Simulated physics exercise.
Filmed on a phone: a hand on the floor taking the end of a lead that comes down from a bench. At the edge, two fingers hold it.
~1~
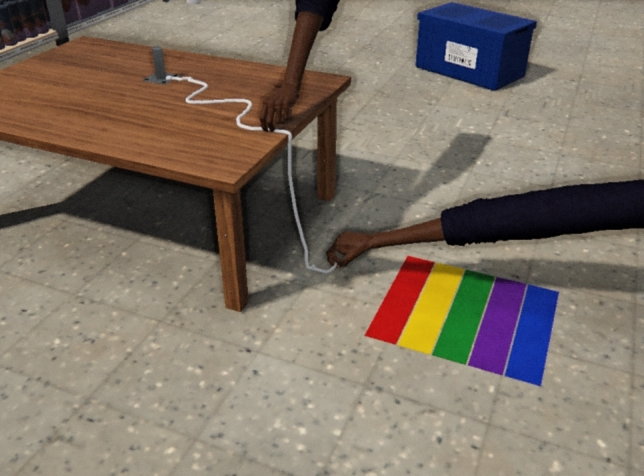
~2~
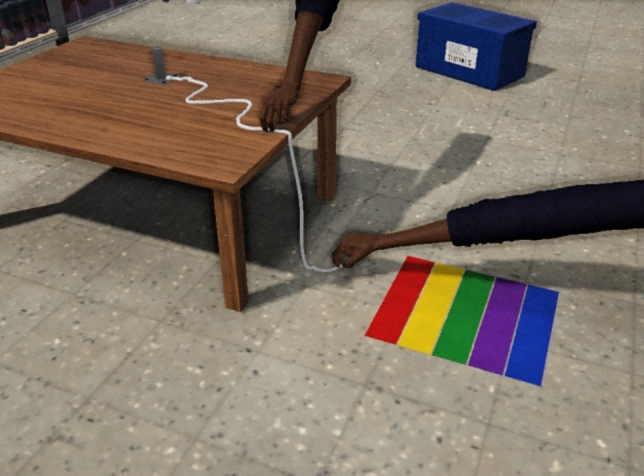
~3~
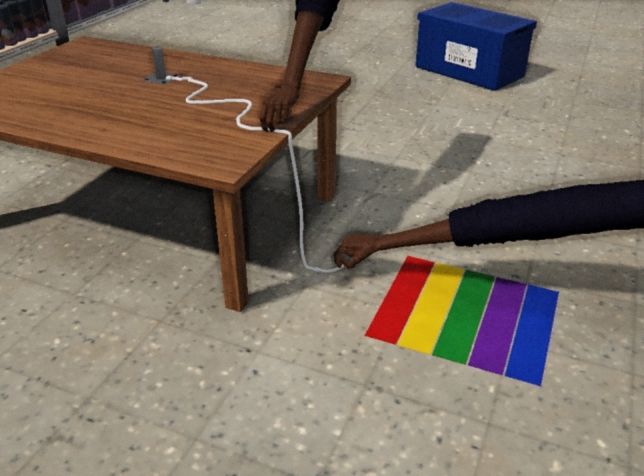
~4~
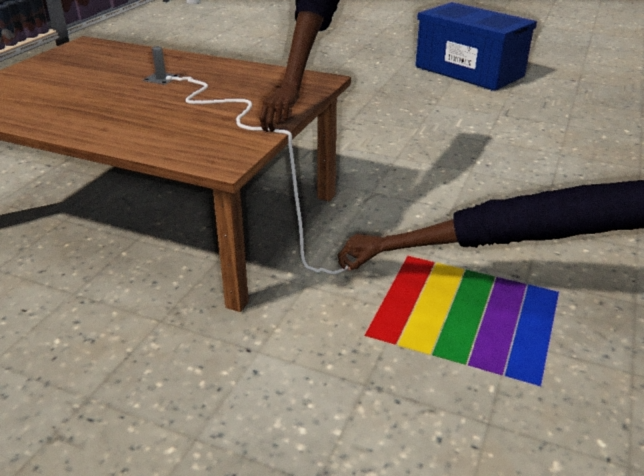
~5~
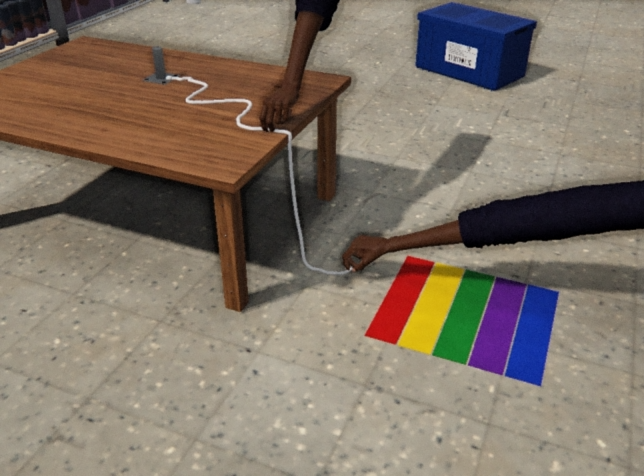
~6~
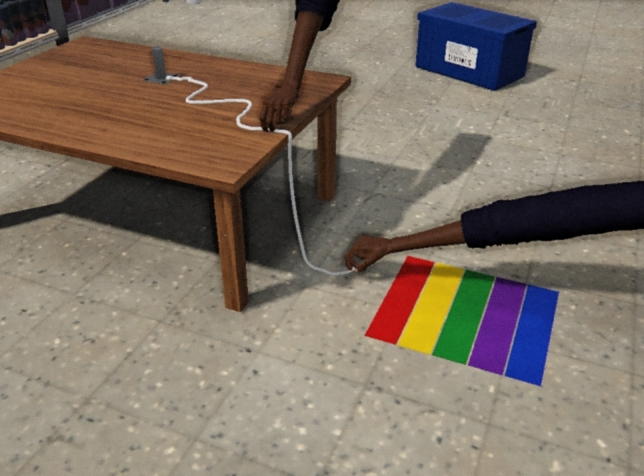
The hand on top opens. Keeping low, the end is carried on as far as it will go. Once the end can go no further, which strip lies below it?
The blue strip lies below it.
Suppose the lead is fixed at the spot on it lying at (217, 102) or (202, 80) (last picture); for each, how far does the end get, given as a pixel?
In order of the tries, close to (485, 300) and close to (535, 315).
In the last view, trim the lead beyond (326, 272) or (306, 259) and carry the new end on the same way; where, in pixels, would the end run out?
The pixels are (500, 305) and (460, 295), in that order.
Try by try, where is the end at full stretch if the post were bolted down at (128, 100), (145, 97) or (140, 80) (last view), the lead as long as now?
About (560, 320), (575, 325) and (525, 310).
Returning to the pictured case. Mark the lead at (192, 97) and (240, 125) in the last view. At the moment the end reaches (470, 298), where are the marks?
You'll find the first mark at (226, 99) and the second mark at (304, 165).
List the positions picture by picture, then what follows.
The first frame shows end (336, 264); red (388, 324); yellow (421, 333); green (455, 342); purple (491, 352); blue (527, 362).
The second frame shows end (341, 266); lead through (193, 81) (190, 102) (249, 108) (267, 129) (299, 188) (302, 250).
The third frame shows end (343, 266).
The fourth frame shows end (347, 267); lead through (193, 81) (190, 102) (249, 108) (267, 129) (296, 188) (302, 251).
The fifth frame shows end (352, 268).
The sixth frame shows end (354, 269); lead through (193, 81) (190, 102) (249, 108) (267, 129) (292, 187) (303, 250).
Early on, end near (470, 298); over green.
Midway, end near (517, 310); over purple.
At the end of the slack, end near (546, 317); over blue. The end stops over the blue strip.
